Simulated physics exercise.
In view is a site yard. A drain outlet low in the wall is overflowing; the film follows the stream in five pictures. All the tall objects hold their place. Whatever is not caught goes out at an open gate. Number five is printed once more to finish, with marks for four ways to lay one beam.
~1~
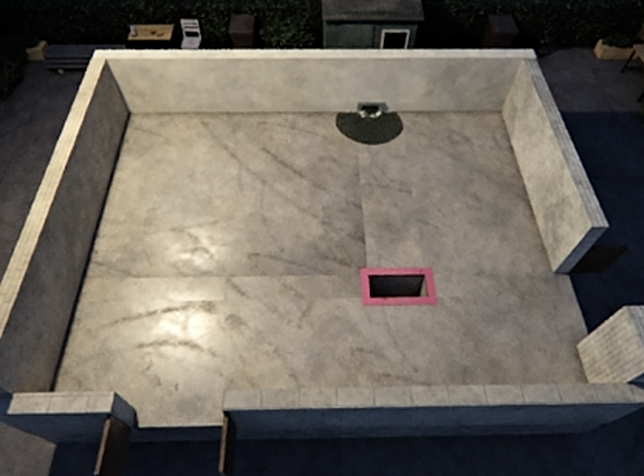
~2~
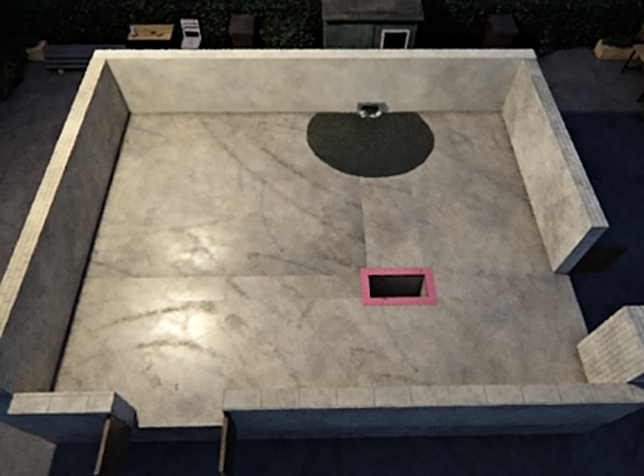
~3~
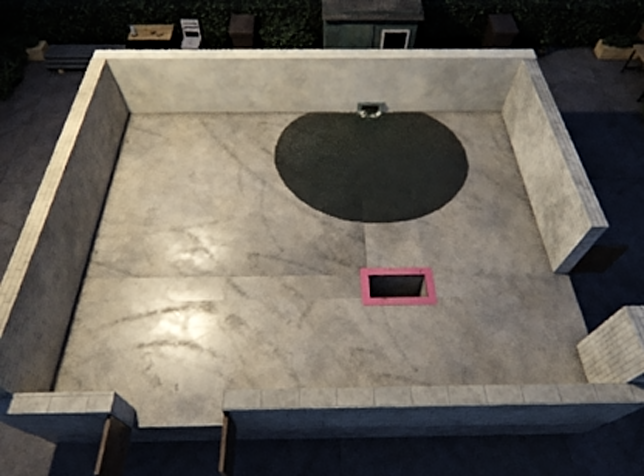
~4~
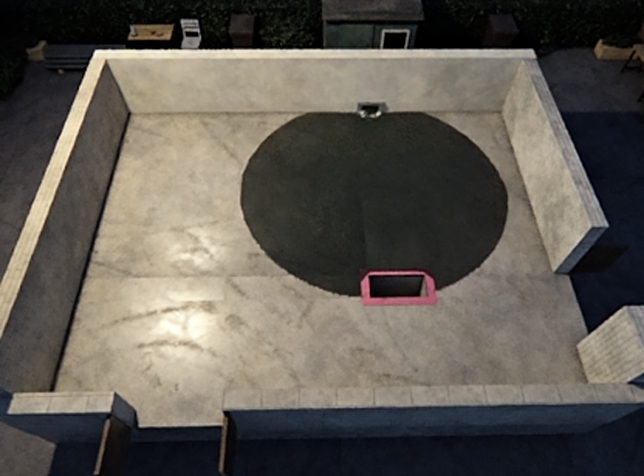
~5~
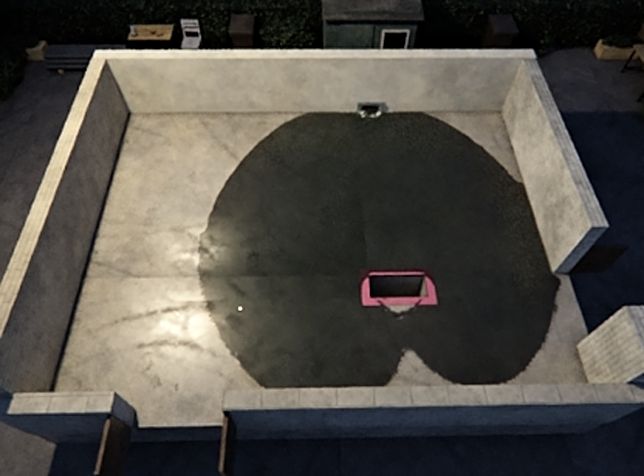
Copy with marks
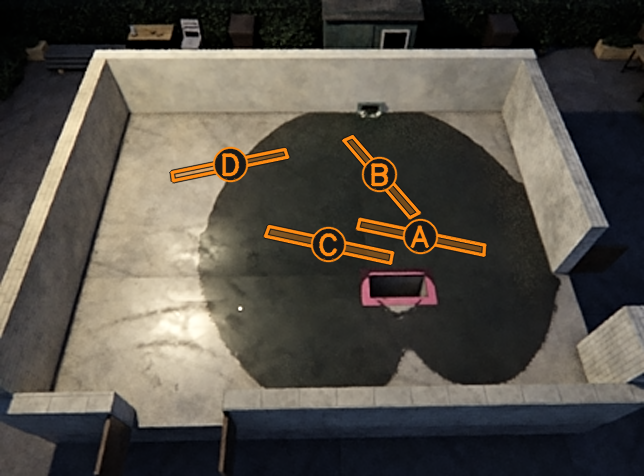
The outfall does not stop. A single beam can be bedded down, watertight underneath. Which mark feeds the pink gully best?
Use spot D.
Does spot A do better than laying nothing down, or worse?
Worse.
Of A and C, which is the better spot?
C it is.
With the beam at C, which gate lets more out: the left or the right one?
The left one.
On the marked copy, A from (358, 223) to (484, 250); B from (348, 138) to (414, 215); C from (267, 231) to (391, 257); D from (172, 176) to (286, 153).
With A, about 14 % of the stream goes into the pink gully, about 81 % out by the gates.
With B, about 17 % of the stream goes into the pink gully, about 80 % out by the gates.
With C, about 18 % of the stream goes into the pink gully, about 76 % out by the gates.
With D, about 31 % of the stream goes into the pink gully, about 65 % out by the gates.
